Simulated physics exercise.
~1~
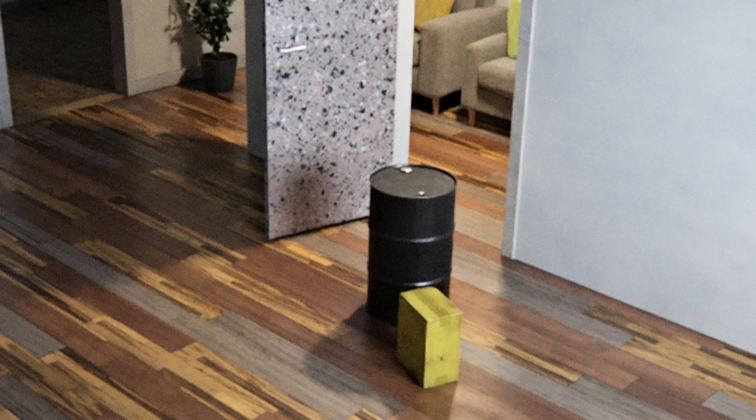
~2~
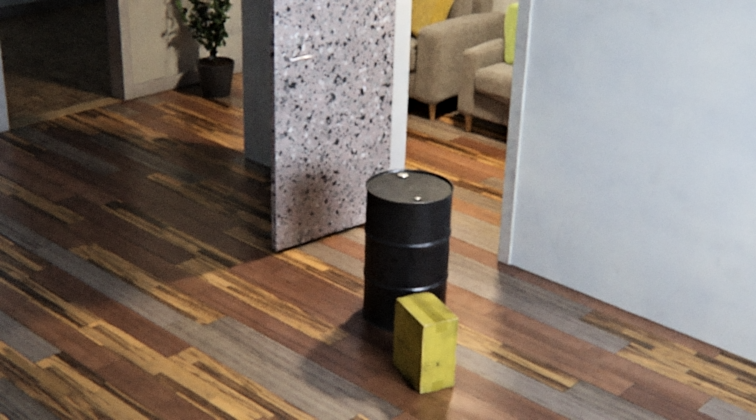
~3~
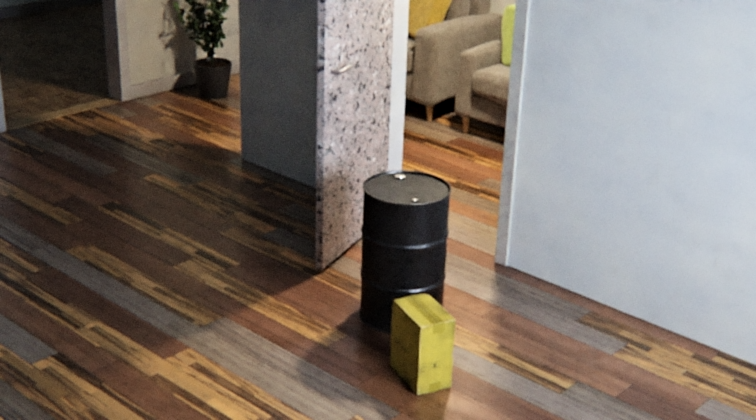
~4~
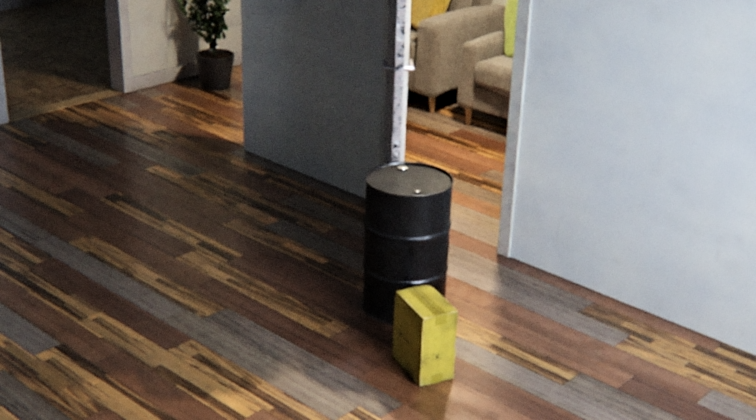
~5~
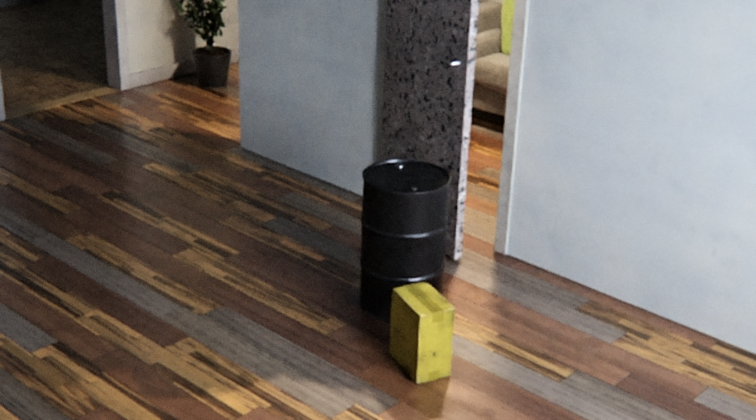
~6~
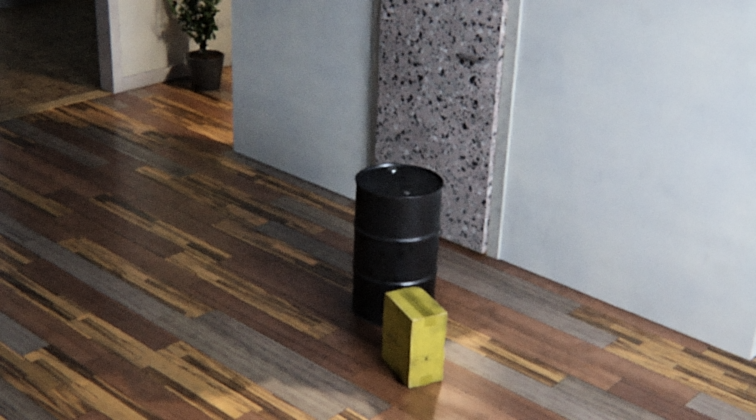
A speckled grey door stood wide open in a wood-floored room, with a black drum and a yellow box on the floor nearby, then swung steadily around behind them until it closed fully against the frame, hiding the sofa beyond, while both objects stayed put.
